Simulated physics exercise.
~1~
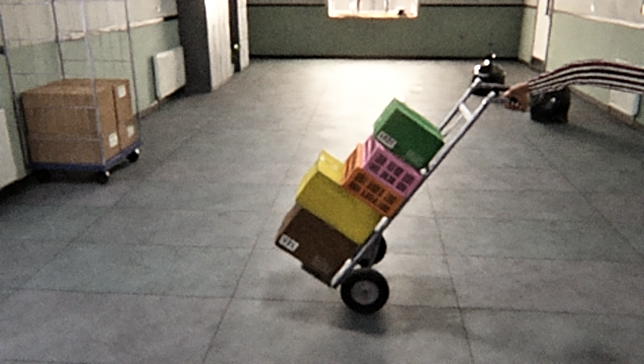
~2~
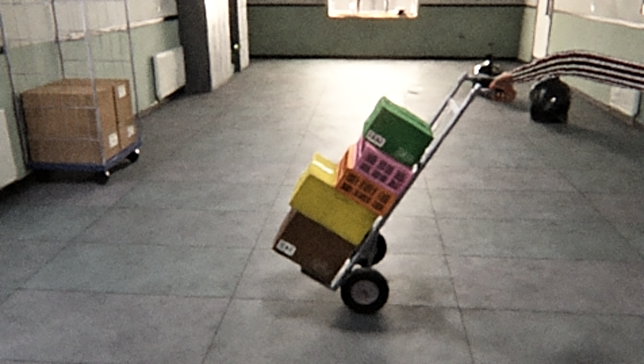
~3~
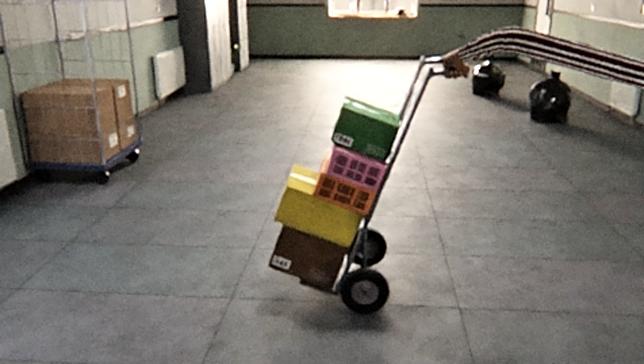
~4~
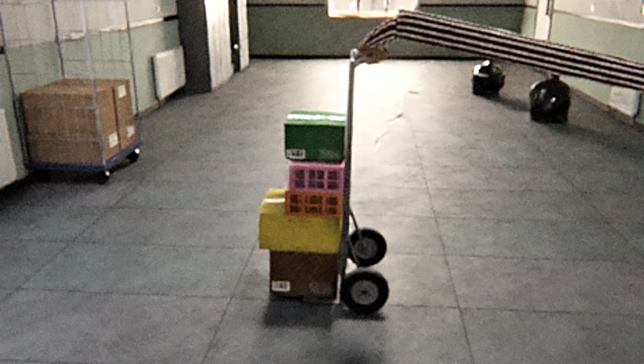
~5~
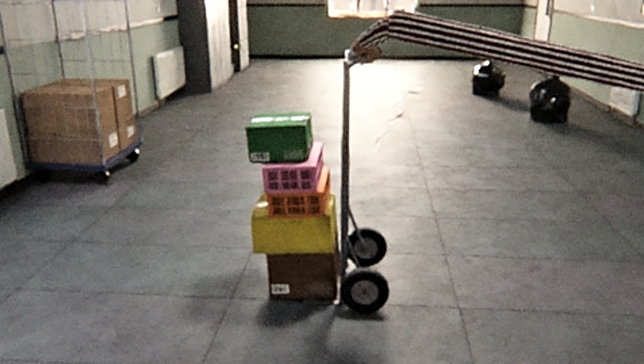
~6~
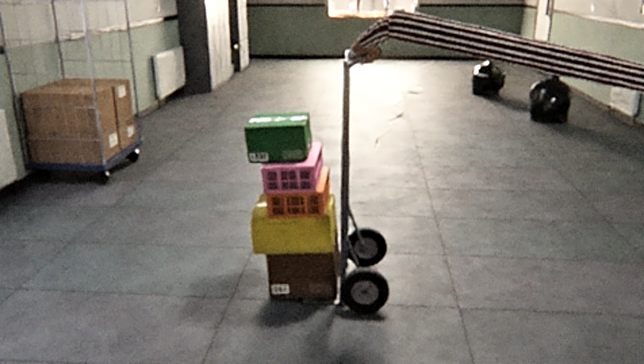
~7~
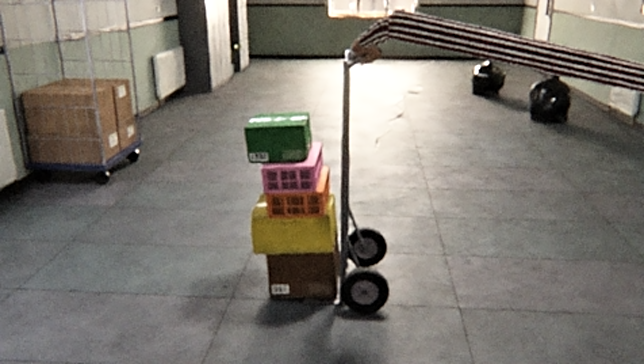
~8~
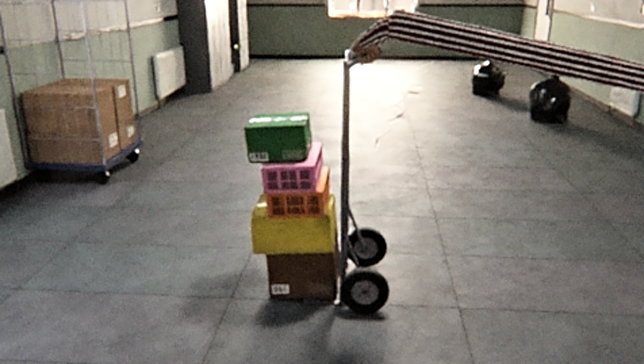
At first, a hand in a striped sleeve holds a tilted hand truck stacked with a brown box, a yellow parcel, an orange crate, a pink crate and a green parcel on top. The arm pushes the handle up and to the left, and the leaning stack swings toward upright. The truck then stands vertical with the brown box low at its base. As it stops, the upper pieces slip left, the green parcel farthest, leaving gaps beside the frame. Finally everything rests still, the stack stepped leftward but standing, the hand still gripping the handle.
